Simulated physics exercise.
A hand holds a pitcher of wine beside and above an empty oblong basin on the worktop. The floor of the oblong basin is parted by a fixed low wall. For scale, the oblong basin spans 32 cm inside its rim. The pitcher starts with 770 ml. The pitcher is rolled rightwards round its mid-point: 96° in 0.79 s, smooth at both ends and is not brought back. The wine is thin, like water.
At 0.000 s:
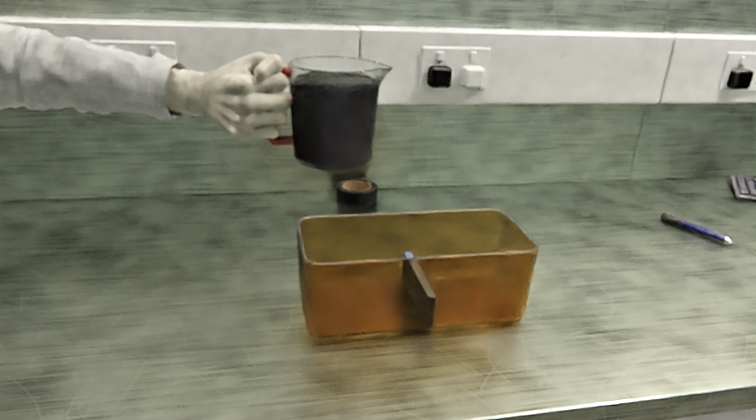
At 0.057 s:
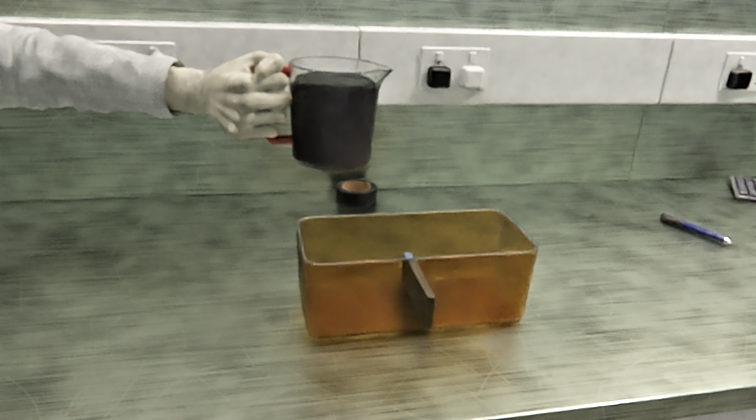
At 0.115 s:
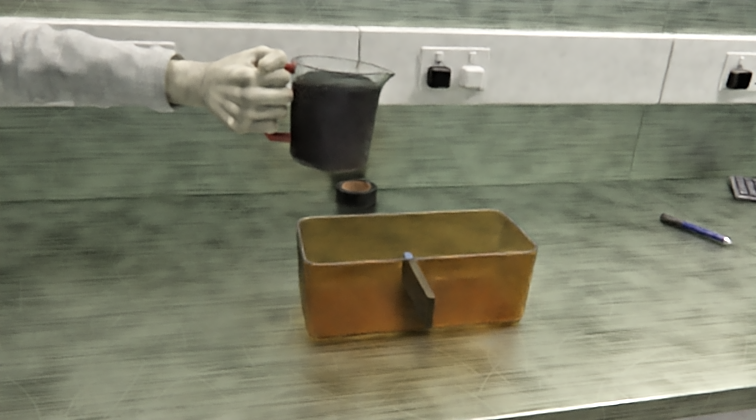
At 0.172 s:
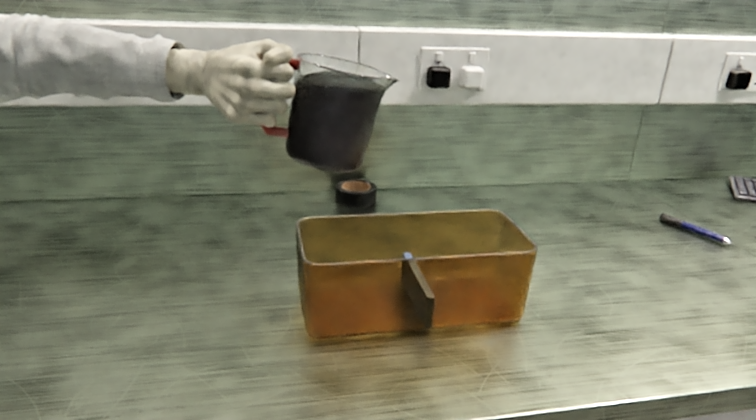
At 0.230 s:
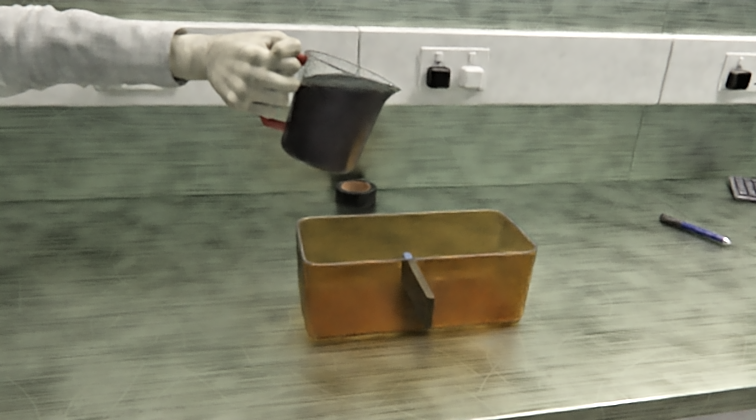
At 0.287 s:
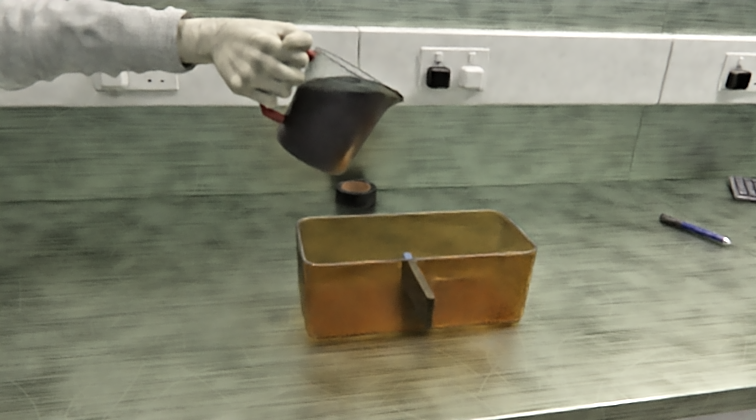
A gloved hand in a pale sleeve, reaching in from the left, holds a clear pitcher of dark liquid with a red handle above a worktop, seen from the front and slightly above. An empty amber oblong basin sits below, with a dark roll behind it, a blue pen to the right and wall sockets beyond. The hand smoothly tilts the pitcher rightwards, the liquid shifting towards its spout, while the camera stays still.
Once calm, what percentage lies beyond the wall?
Roughly 86 per cent is past the wall.
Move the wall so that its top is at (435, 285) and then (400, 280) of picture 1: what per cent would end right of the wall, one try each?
In turn about 55 and 95 per cent.
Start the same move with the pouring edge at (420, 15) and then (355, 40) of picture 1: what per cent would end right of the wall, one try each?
First 90, then 25 per cent.
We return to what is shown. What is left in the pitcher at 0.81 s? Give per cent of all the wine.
Some 22 per cent.
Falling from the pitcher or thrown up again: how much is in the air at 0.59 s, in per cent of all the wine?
Near 24 in a hundred.
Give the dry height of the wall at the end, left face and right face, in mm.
Left about 46 mm, right about 14 mm.
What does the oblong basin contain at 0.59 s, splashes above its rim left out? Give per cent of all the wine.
Some 10 per cent.
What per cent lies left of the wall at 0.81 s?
Near 2 in a hundred.
After 0.59 s the tilt is 81° and 65 per cent is still to pour, 0 is left of the wall and 10 right of it.
After 0.81 s the tilt is 96° and 23 per cent is still to pour, 2 is left of the wall and 53 right of it.
After 1.04 s the tilt is 96° and 6 per cent is still to pour, 5 is left of the wall and 82 right of it.
After 1.29 s the tilt is 96° and 1 per cent is still to pour, 10 is left of the wall and 86 right of it.
In the end 13 per cent lies left of the wall, 86 right of it and 1 outside.
